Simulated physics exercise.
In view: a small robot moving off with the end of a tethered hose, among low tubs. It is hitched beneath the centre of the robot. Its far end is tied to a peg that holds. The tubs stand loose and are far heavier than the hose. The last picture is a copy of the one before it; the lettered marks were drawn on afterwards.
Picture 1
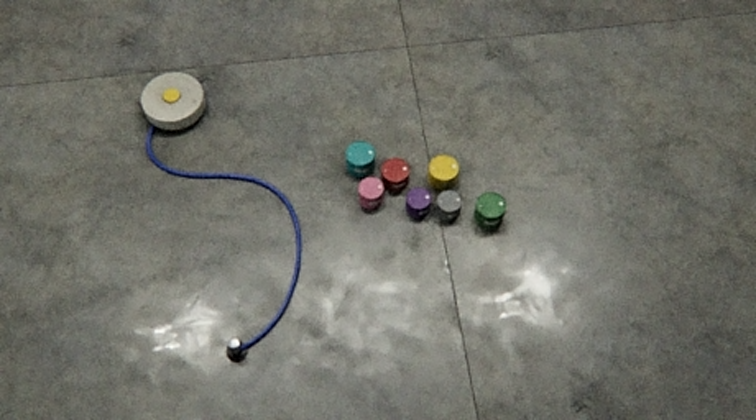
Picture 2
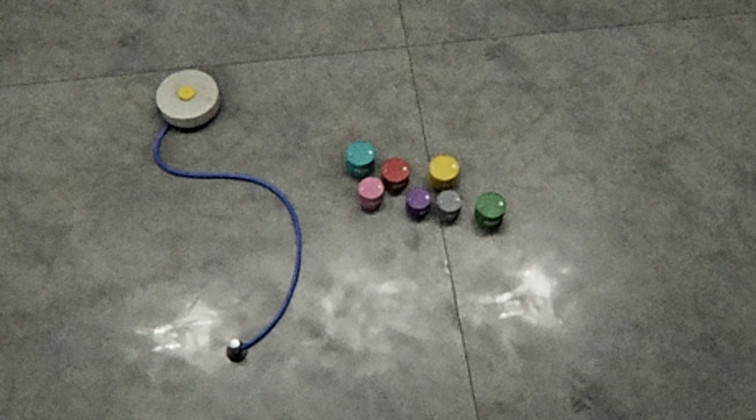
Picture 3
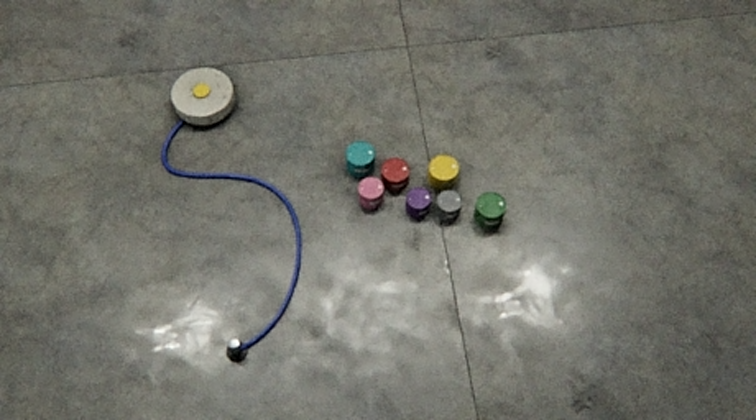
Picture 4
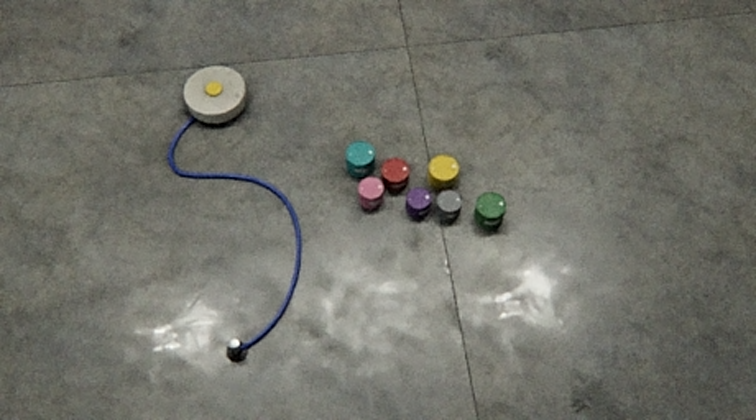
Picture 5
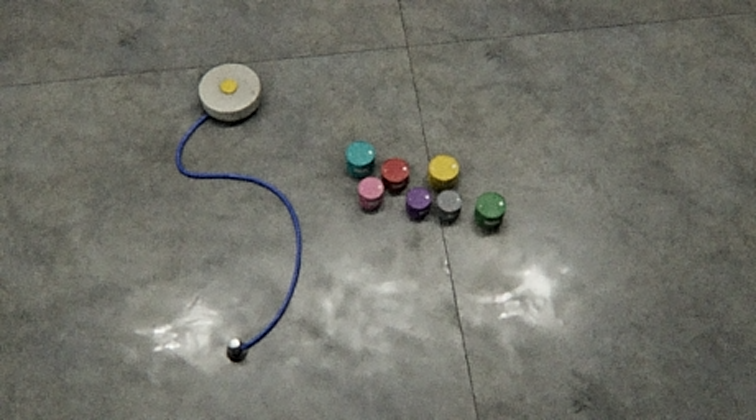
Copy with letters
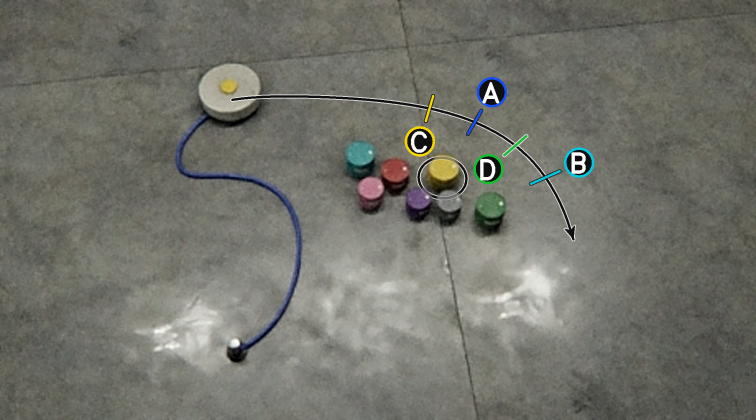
A round white robot with a yellow centre crept a short way right, shifting the near end of its curved blue hose, while the peg and the colourful little tubs stayed still.
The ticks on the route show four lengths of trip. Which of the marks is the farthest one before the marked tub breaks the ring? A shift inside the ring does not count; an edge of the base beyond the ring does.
B is the last safe stop.
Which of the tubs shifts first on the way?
Turquoise.
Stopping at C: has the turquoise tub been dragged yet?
No.
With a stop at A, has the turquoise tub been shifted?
By then, no.
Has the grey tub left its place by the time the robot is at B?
No.
On the marked copy, A at (475, 122); B at (545, 177); C at (430, 108); D at (515, 146); the ring at (443, 178); the route from (232, 100) via (439, 111) to (573, 240).
With B. Early on, robot (351, 92); yellow tub (443, 173).
Further on, robot (466, 112); yellow tub (443, 173).
At the end, robot (547, 171); yellow tub (443, 173); red tub (402, 176); pink tub (373, 205); turquoise tub (374, 181); the yellow tub is still in its ring.
As for the rest, A is safe but short; C is safe but short; D is safe but short.
